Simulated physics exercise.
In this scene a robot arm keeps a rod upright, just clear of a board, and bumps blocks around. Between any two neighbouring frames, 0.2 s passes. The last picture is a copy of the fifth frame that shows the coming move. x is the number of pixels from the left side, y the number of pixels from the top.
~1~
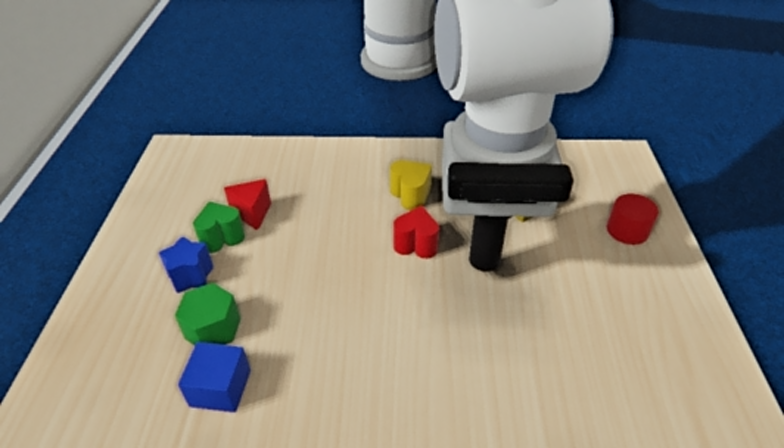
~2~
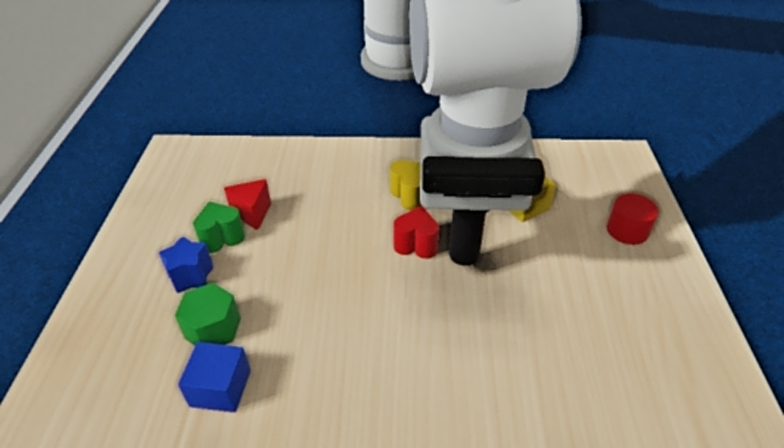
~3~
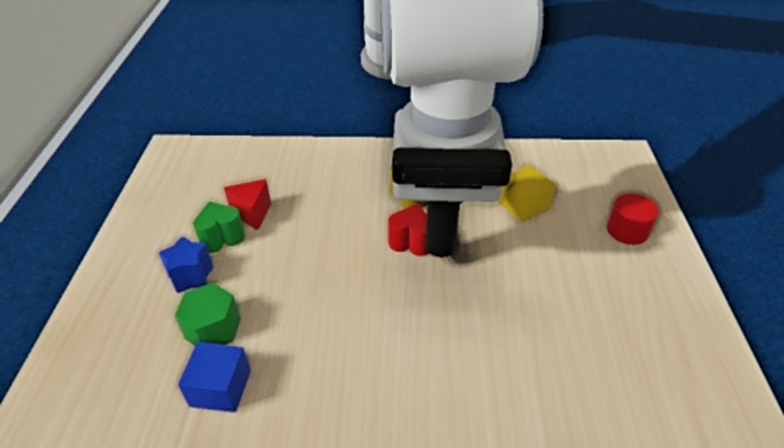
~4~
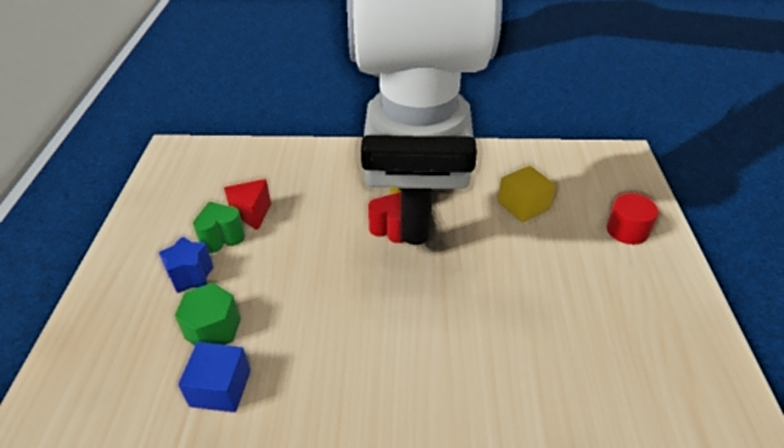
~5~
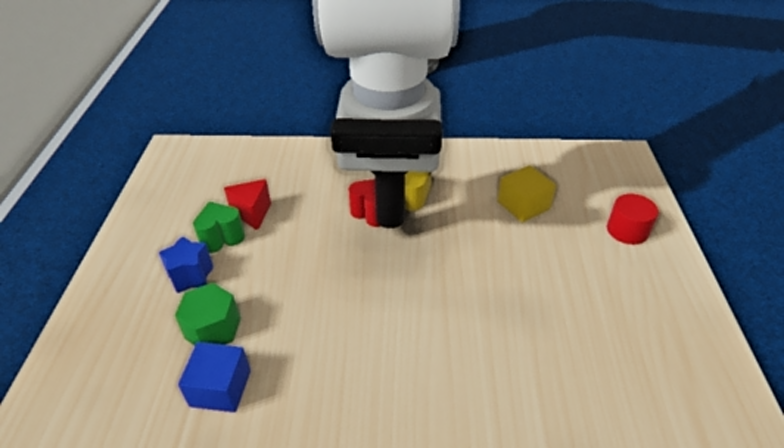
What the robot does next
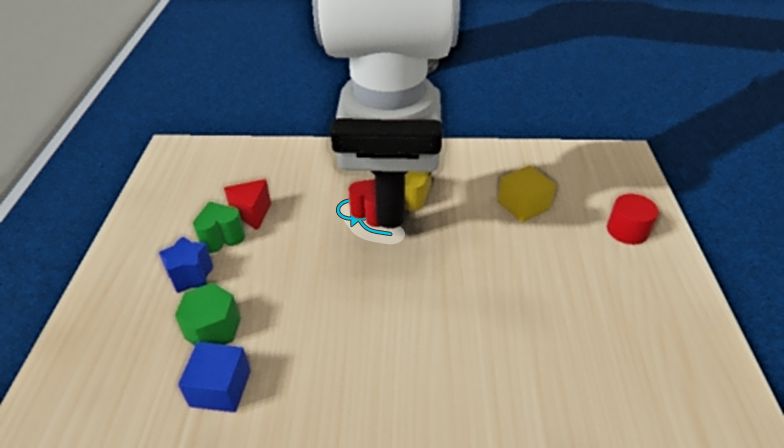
On a wooden board, a robot arm's black rod pushes a red heart block left.
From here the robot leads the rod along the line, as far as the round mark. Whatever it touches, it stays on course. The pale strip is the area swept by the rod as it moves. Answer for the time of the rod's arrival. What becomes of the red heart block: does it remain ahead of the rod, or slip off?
The rod still has the red heart block in front of it when the path ends.
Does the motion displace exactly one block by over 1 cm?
Going by the path, yes.
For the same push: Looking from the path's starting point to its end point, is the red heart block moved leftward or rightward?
That block drifts right.
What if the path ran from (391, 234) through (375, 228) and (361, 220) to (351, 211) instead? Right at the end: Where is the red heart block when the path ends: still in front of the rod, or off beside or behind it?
It holds its place in front.
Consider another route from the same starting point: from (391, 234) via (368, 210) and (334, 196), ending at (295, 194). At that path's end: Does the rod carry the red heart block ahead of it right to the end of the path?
No, I don't think so.
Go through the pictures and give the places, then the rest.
The first frame shows lower end of the rod at (484, 261), tops of blocks, red heart block at (417, 222), yellow heart block at (411, 172).
The second frame shows rod at (464, 255), blocks as before.
The third frame shows rod at (441, 247), red heart block at (412, 219).
The fourth frame shows rod at (415, 235), red heart block at (391, 206).
The fifth frame shows rod at (390, 219), red heart block at (370, 190), yellow heart block partly hidden.
The drawn path runs from (391, 234) over (372, 231) and (360, 221) to (352, 209).
The first path, step by step. Halfway along, rod at (364, 212); red heart block at (359, 179), turned 35° clockwise.
At the end, rod at (351, 195); red heart block at (356, 164), turned 60° clockwise; yellow heart block not moved.
